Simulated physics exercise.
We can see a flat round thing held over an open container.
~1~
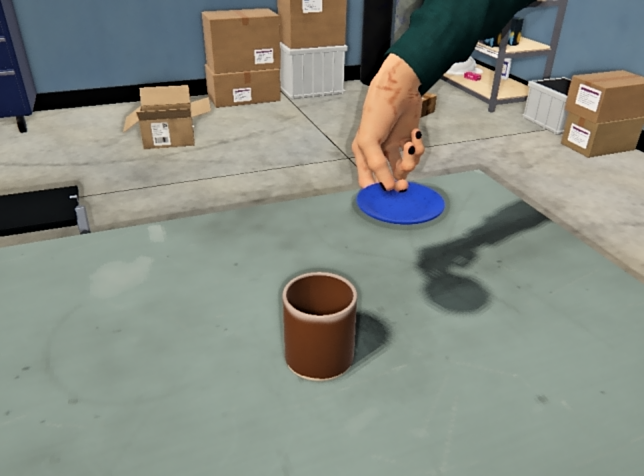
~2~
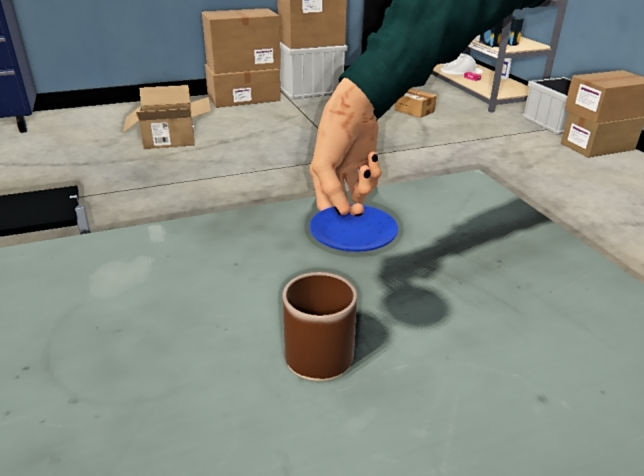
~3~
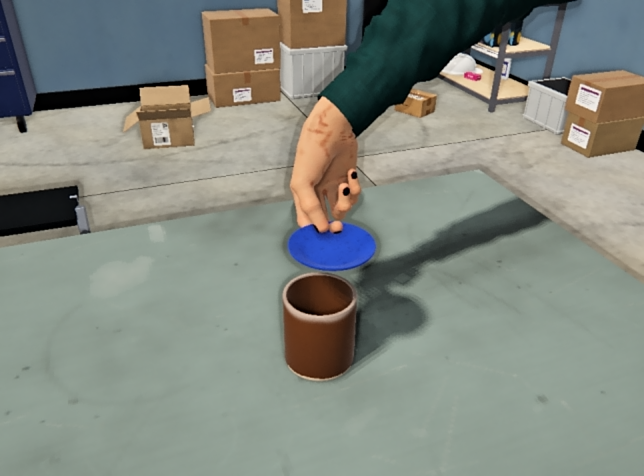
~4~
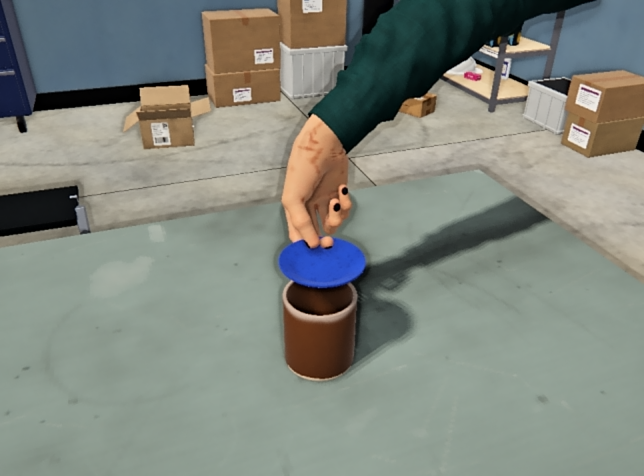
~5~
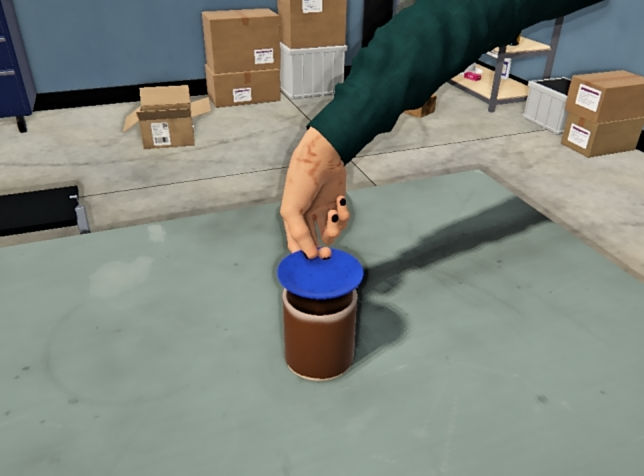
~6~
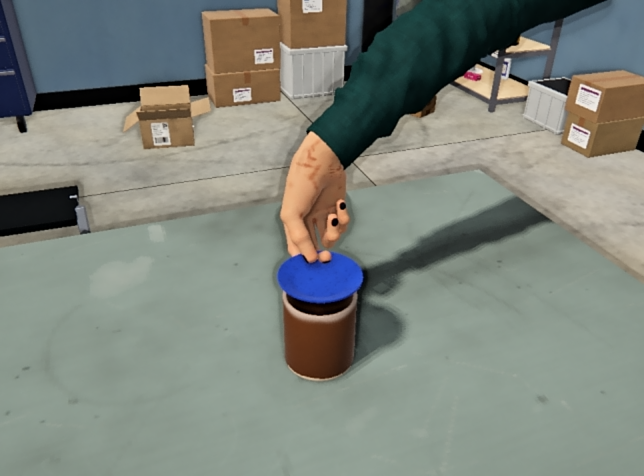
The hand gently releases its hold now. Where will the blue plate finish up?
It stays up on top.
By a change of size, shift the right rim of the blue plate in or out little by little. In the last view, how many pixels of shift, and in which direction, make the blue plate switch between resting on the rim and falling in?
The flip comes at close to 8 pixels toward the left.
Then, 0.10 s past the last view, blue plate moving near (320, 289).
Finally, the blue plate works as a lid, near (320, 289).
